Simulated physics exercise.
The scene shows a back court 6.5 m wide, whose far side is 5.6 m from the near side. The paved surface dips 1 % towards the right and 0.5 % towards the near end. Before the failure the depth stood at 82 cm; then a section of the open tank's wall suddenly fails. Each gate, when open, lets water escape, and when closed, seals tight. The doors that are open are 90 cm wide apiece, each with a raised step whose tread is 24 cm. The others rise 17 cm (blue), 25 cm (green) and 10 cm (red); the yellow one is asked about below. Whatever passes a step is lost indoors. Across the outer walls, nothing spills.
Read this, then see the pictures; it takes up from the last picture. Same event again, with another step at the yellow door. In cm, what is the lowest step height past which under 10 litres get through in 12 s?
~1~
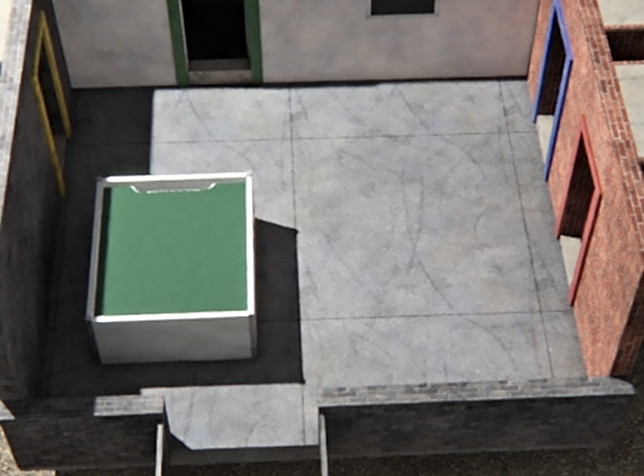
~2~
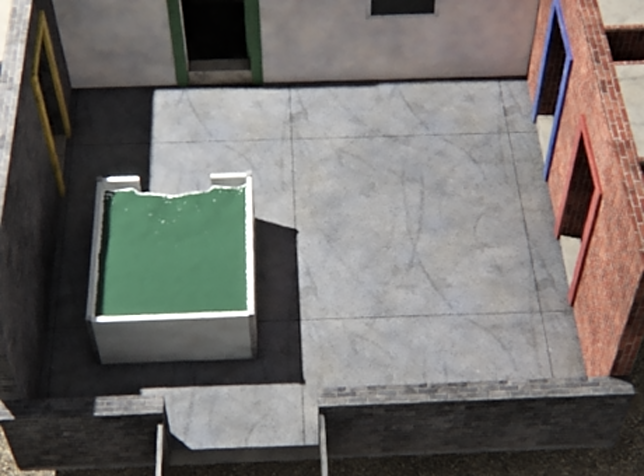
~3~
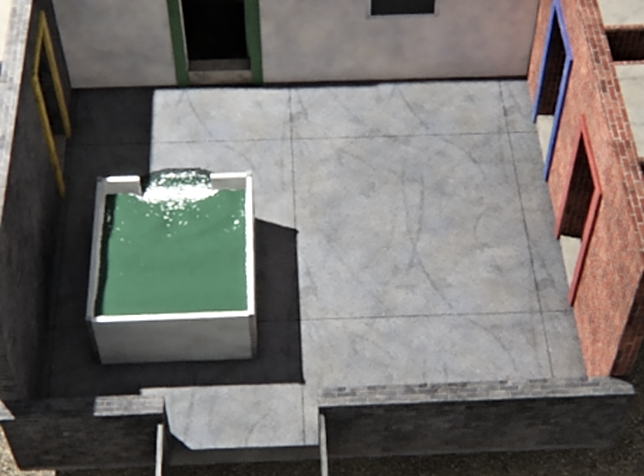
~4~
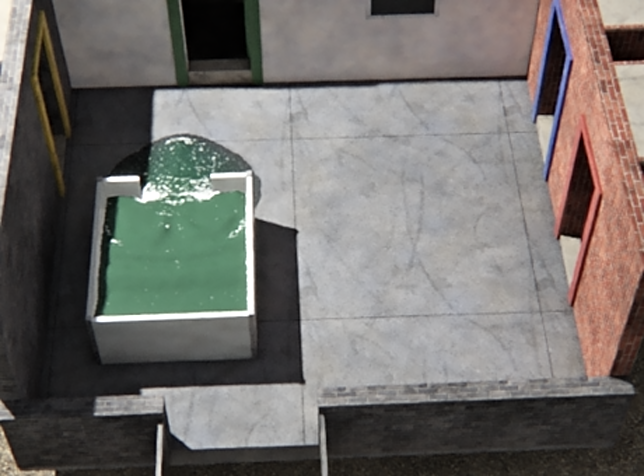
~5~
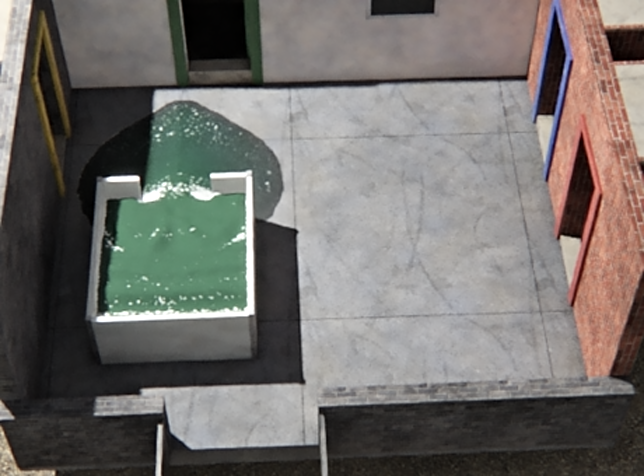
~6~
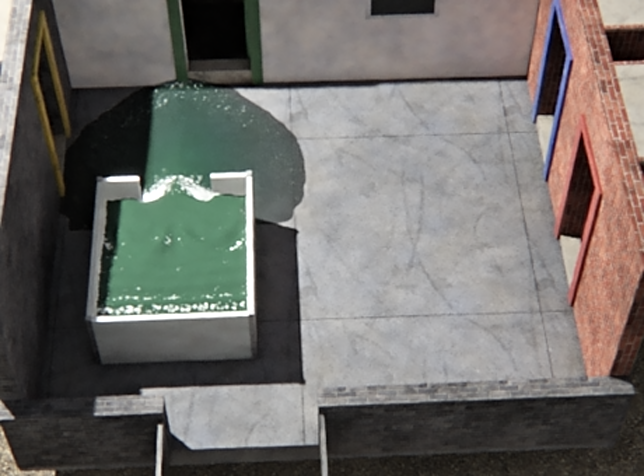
Close to 19 cm is just enough.
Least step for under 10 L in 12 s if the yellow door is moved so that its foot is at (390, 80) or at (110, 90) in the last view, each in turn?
About 7.5 cm for the first and 35 cm for the second.
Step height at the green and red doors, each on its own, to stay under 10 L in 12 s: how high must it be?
Some 32 cm for green, some 7.0 cm for red.
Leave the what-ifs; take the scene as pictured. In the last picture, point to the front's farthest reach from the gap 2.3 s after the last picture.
At about (526, 75).
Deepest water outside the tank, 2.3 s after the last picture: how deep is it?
I'd estimate roughly 28 cm.
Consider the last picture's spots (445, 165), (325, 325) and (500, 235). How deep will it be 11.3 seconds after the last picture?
I'd read roughly 7, 8 and 6 cm there.
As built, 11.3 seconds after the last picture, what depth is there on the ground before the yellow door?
About 4.5 cm.
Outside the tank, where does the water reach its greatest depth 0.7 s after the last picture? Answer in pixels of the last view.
Around pixel (86, 88).
Then, 0.7 s after the last picture water covers 25 % of the floor, deepest (50 cm) near (86, 88); 15 cm at the yellow door, 1 litre in over its 9 cm step.
Then, 2.3 s after the last picture water covers 40 % of the floor, deepest (28 cm) near (526, 75); 19 cm at the yellow door, 48 litres in over its 9 cm step.
Then, 11.3 s after the last picture water covers 100 % of the floor, deepest (16 cm) near (595, 415); 4 cm at the yellow door, 107 litres in over its 9 cm step.
At the yellow door as built, the water peaked near 20 cm, 1.9 s after the last picture.
Run again over the same 12 s with other heights there, 17 litres in over 17 cm, 2 litres over 23 cm. The limit of 10 litres is kept from about 19 cm up.
